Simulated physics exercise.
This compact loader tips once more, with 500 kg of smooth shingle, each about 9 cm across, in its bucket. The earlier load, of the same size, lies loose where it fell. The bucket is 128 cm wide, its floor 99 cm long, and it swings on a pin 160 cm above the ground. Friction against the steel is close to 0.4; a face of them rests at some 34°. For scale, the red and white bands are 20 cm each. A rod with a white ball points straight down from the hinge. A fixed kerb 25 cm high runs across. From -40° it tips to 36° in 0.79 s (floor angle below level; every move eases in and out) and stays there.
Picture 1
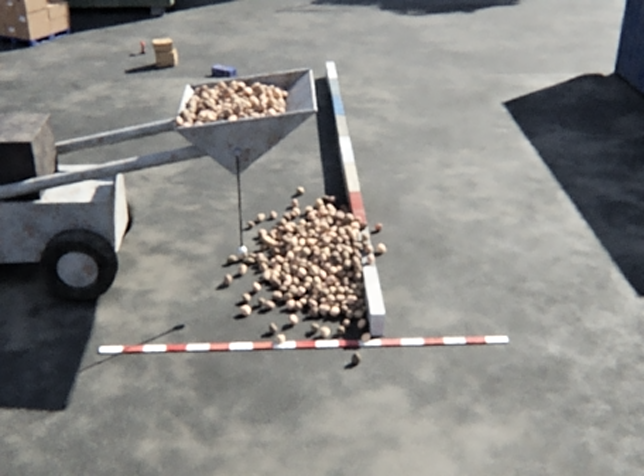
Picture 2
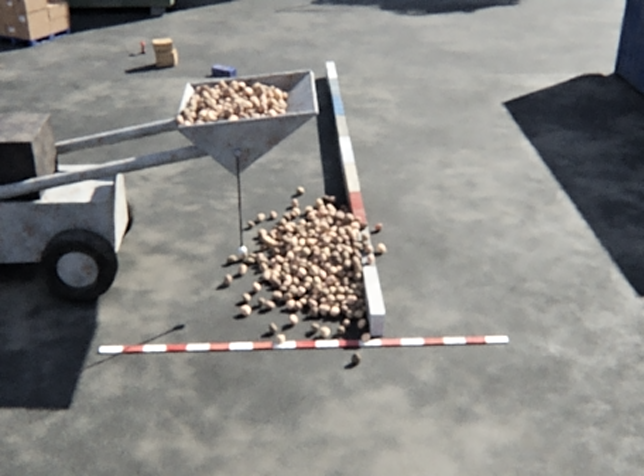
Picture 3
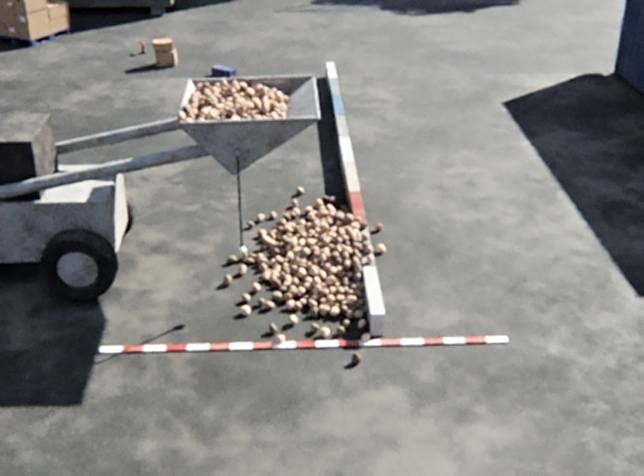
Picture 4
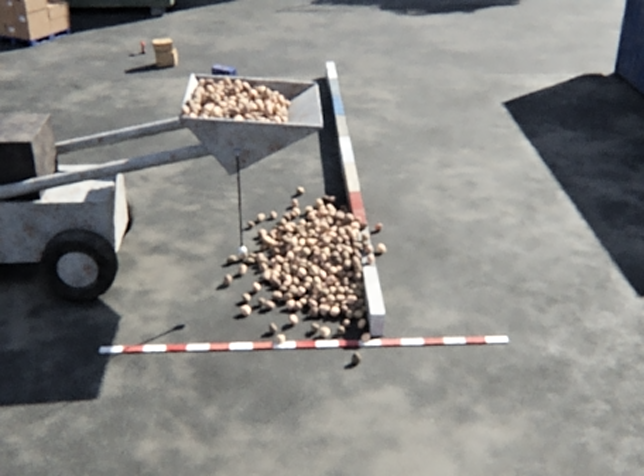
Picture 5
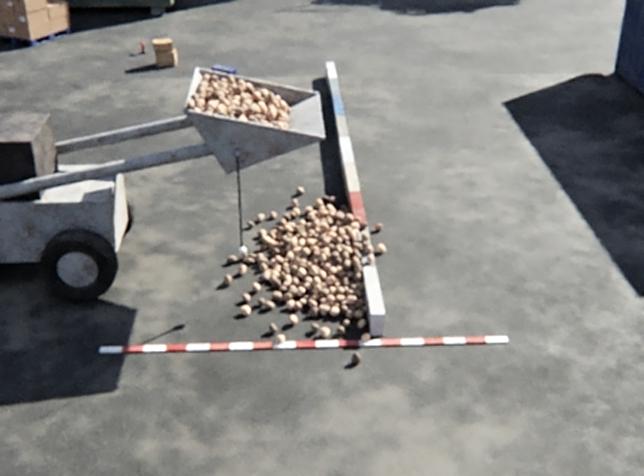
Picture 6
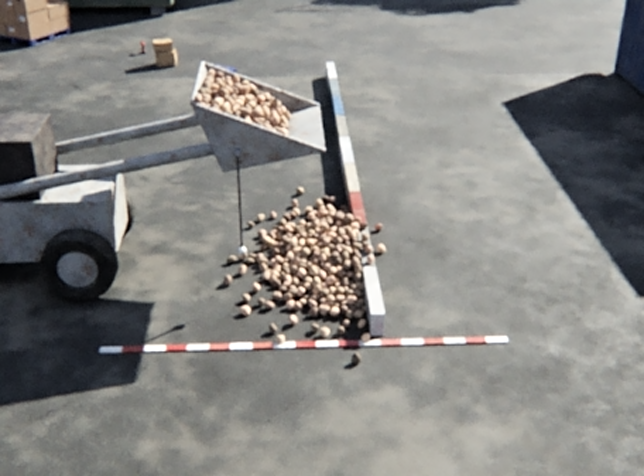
Loader bucket full of small rounded stones tilting slowly forward above a loose pile lying against a low kerb, the loader staying still.
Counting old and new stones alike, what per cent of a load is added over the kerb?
Some 37 per cent is added.
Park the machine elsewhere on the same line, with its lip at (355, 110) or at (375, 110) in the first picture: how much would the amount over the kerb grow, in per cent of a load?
Near 90 per cent from the first place, 100 from the second.
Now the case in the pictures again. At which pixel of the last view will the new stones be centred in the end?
Near (347, 248).
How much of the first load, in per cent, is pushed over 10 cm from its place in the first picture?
About 15 per cent.
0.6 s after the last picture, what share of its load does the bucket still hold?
Roughly 85 per cent is still inside.
Then, 0.3 s after the last picture the floor is at 24°; in per cent of one load, 100 in the bucket, 100 on this side of the kerb; the foremost stones are at (369, 239).
Then, 0.6 s after the last picture the floor is at 36°; in per cent of one load, 83 in the bucket, 116 on this side of the kerb; the foremost stones are at (369, 239).
Then, 0.9 s after the last picture the floor is at 36°; in per cent of one load, 27 in the bucket, 166 on this side of the kerb, 6 over the kerb; the foremost stones are at (391, 237).
Then, 3.7 s after the last picture the floor is at 36°; in per cent of one load, 0 in the bucket, 163 on this side of the kerb, 37 over the kerb; the foremost stones are at (574, 265). Net gain over the kerb, 37.
